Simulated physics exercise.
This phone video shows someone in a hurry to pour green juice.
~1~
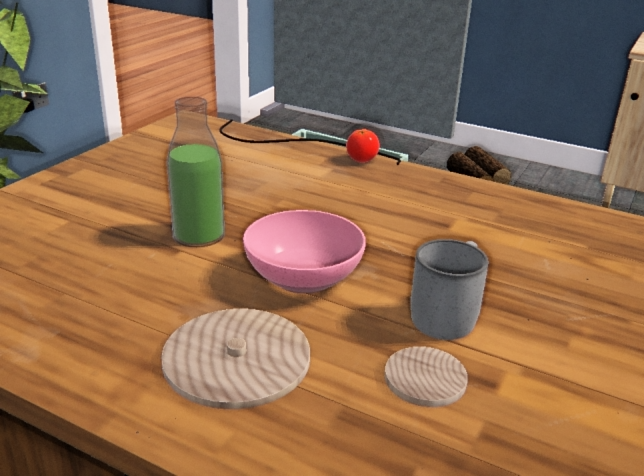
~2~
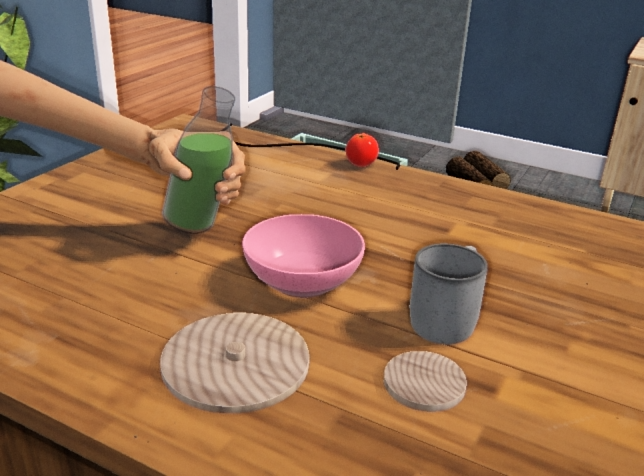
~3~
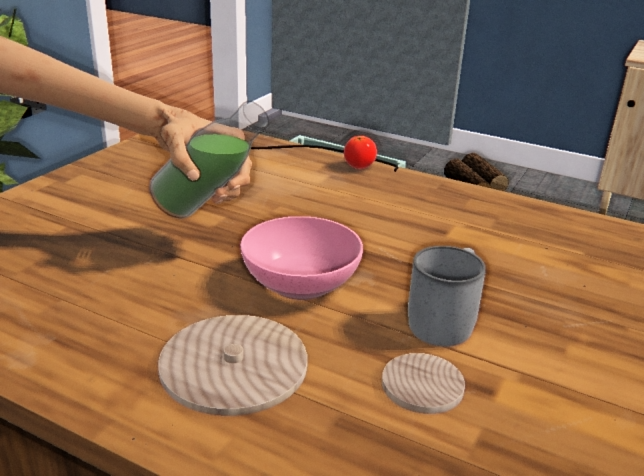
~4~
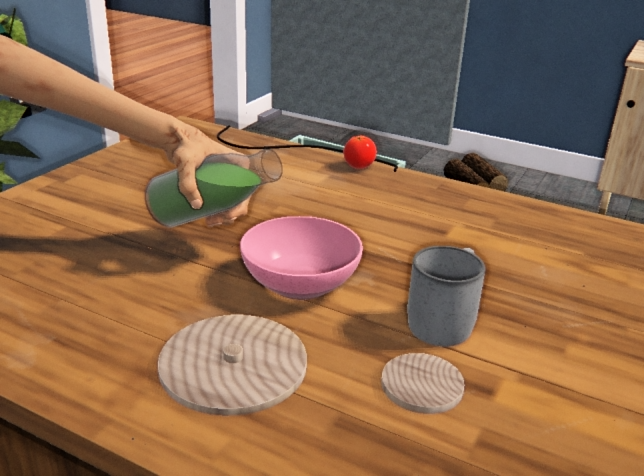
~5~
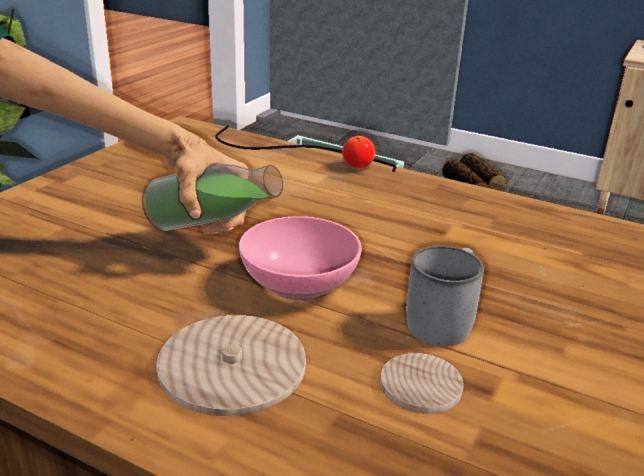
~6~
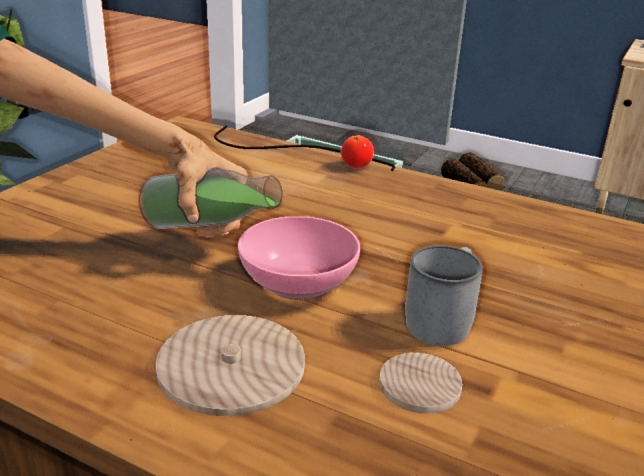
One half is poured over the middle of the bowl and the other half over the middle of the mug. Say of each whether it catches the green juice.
My prediction: The bowl will let it in; the mug will let it in.
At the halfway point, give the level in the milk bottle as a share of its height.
Estimate: Around 30 per cent of the height.
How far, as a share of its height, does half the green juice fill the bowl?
It stands at around 45 per cent of the height.
A moment on, the green juice goes into the bowl.
Further on, the green juice goes into the mug.
When it is over, the bowl has its share inside; the mug has its share inside.
